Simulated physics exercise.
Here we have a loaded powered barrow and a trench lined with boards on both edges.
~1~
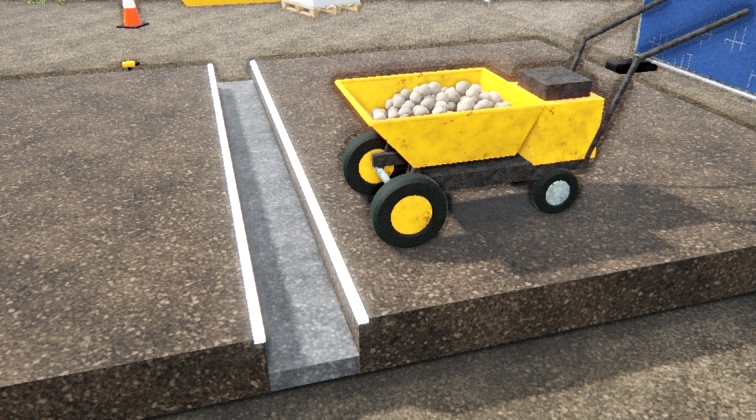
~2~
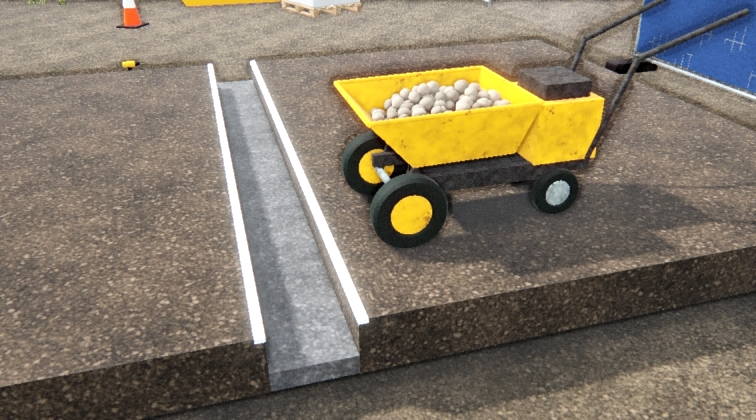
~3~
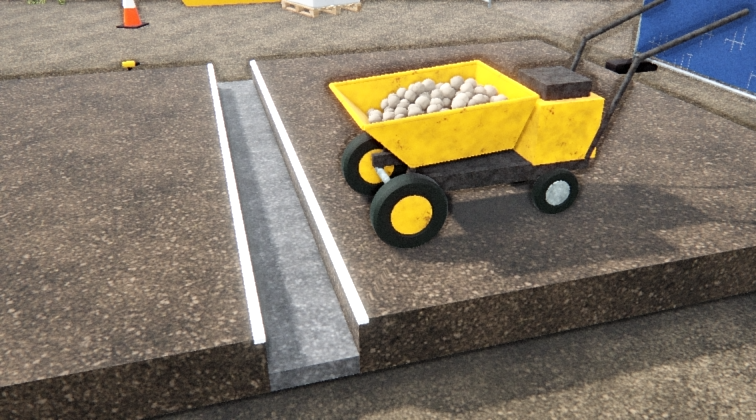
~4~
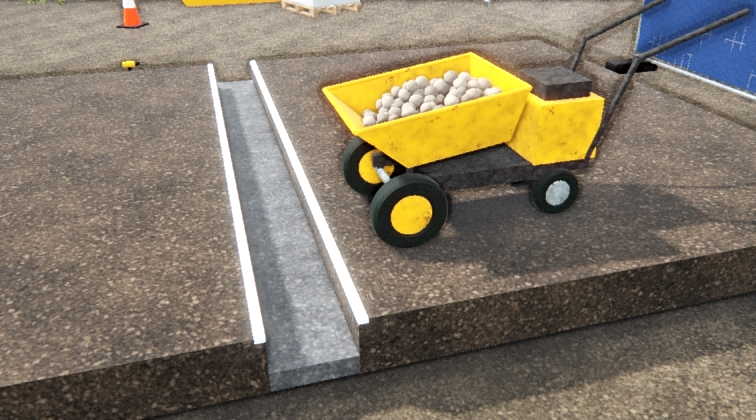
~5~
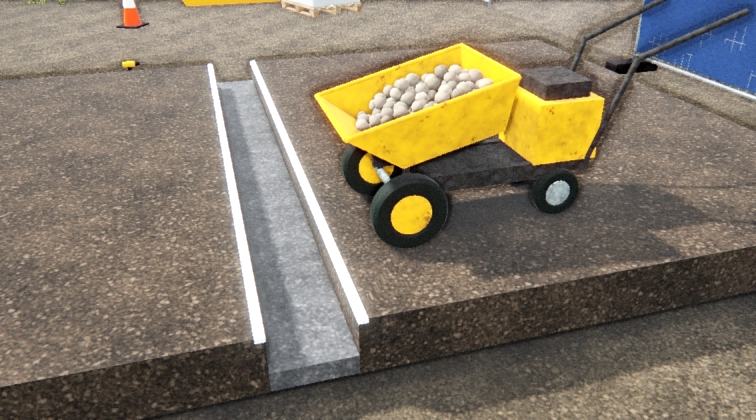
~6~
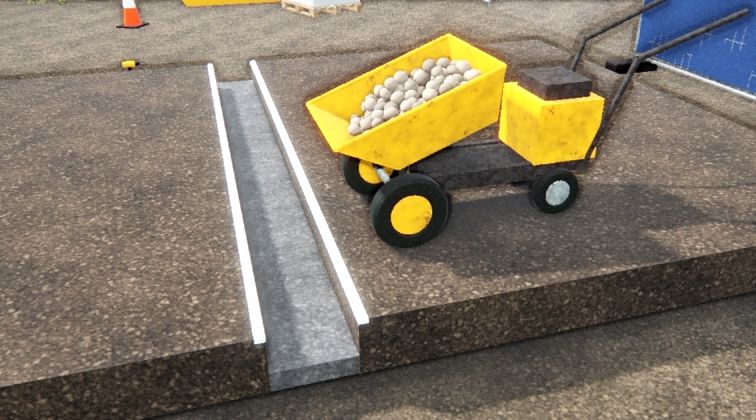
A yellow powered barrow loaded with pale, rounded pebbles stands on a brown, gritty surface at a worksite, seen from slightly above by a still camera. To its left runs a straight grey trench edged with white boards, with an orange-and-white cone behind and a blue panel at upper right. The skip starts level, then its rear rises and its front lip dips toward the trench, the pebbles tilting with it while the wheels stay put.
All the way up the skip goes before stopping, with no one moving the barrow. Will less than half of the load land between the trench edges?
The trench does get most of the load.
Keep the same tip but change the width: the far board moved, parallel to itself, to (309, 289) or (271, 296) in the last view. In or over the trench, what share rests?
First one: 0 per cent; second one: 70 per cent.
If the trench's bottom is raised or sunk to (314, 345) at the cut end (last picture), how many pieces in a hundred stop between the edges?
Close to 60 per cent, I reckon.
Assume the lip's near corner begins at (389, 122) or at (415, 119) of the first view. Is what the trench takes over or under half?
Well, the first try gives the bigger portion, and the second gives the bigger portion.
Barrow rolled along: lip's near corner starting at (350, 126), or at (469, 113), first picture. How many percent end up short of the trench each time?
Roughly 0 per cent, and 40 per cent.
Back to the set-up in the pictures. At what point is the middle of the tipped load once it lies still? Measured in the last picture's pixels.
I'd say the middle ends up at about (274, 254).
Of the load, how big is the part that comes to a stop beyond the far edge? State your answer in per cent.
Near 10 %.
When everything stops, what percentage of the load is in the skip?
Estimate: Some 0 %.
Soon after the last picture, skip tipped steeply; all in the skip.
A little later, skip tipped right over; about two thirds in the skip; about a third in or heaped over the trench; a stray few beyond it; a stray few falling.
Later still, skip tipped right over; a small part in the skip; most in or heaped over the trench; a small part beyond it.
At rest, skip tipped right over; most in or heaped over the trench; a small part beyond it.
